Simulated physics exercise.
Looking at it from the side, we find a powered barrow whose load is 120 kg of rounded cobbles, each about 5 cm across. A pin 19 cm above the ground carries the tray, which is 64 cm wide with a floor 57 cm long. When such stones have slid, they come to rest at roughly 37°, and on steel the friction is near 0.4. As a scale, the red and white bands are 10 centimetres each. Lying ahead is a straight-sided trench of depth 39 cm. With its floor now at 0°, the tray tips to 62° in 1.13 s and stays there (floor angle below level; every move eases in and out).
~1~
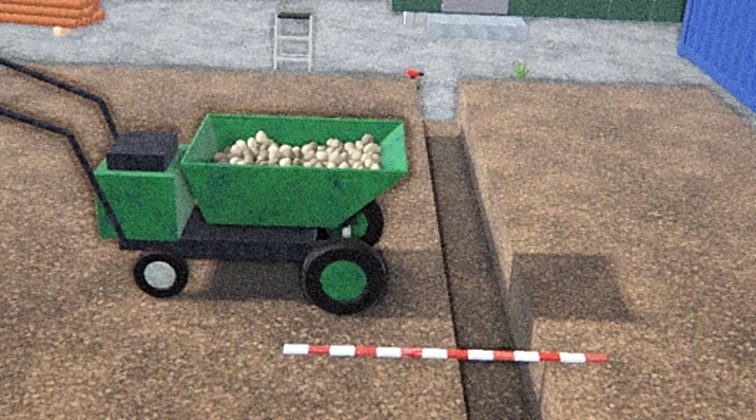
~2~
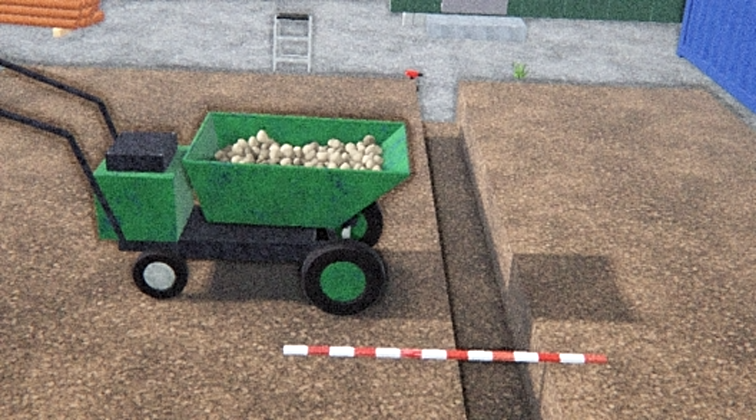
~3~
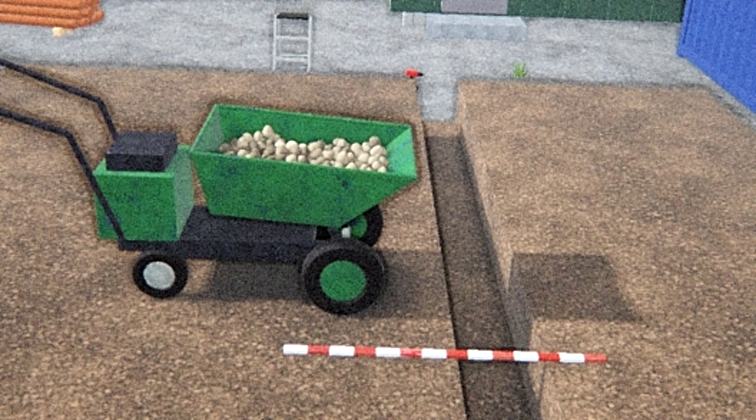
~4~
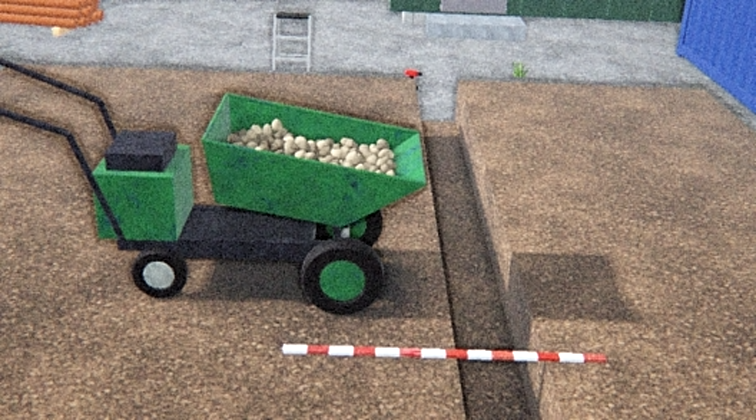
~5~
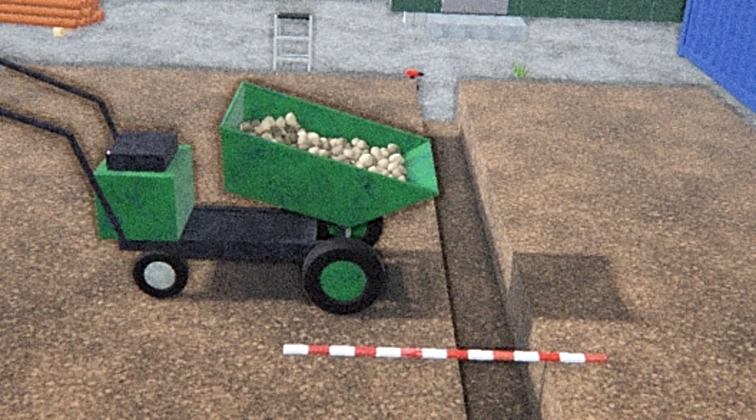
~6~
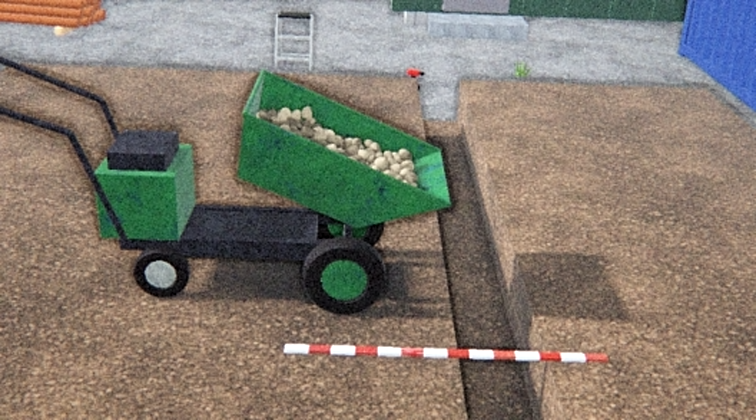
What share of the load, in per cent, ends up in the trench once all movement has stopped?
About 85 per cent.
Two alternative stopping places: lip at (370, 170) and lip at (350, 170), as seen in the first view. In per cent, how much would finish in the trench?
First place roughly 100%, second roughly 90%.
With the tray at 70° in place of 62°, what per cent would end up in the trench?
With that change, near 85 per cent.
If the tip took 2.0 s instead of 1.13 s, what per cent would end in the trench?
Then roughly 95 percent.
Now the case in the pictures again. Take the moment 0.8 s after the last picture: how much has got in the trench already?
I'd put it near 20 per cent.
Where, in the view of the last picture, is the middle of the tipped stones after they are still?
Their middle lands near (495, 336).
Then, 0.4 s after the last picture the floor is at 52°, 100 % in the tray; the foremost stones are at (455, 221).
Then, 0.8 s after the last picture the floor is at 62°, 79 % in the tray, 21 % in the trench; the foremost stones are at (526, 286).
Then, 1.1 s after the last picture the floor is at 62°, 36 % in the tray, 51 % in the trench, 13 % past the trench; the foremost stones are at (598, 281).
Then, 3.1 s after the last picture the floor is at 62°, 0 % in the tray, 85 % in the trench, 15 % past the trench; the foremost stones are at (655, 286).
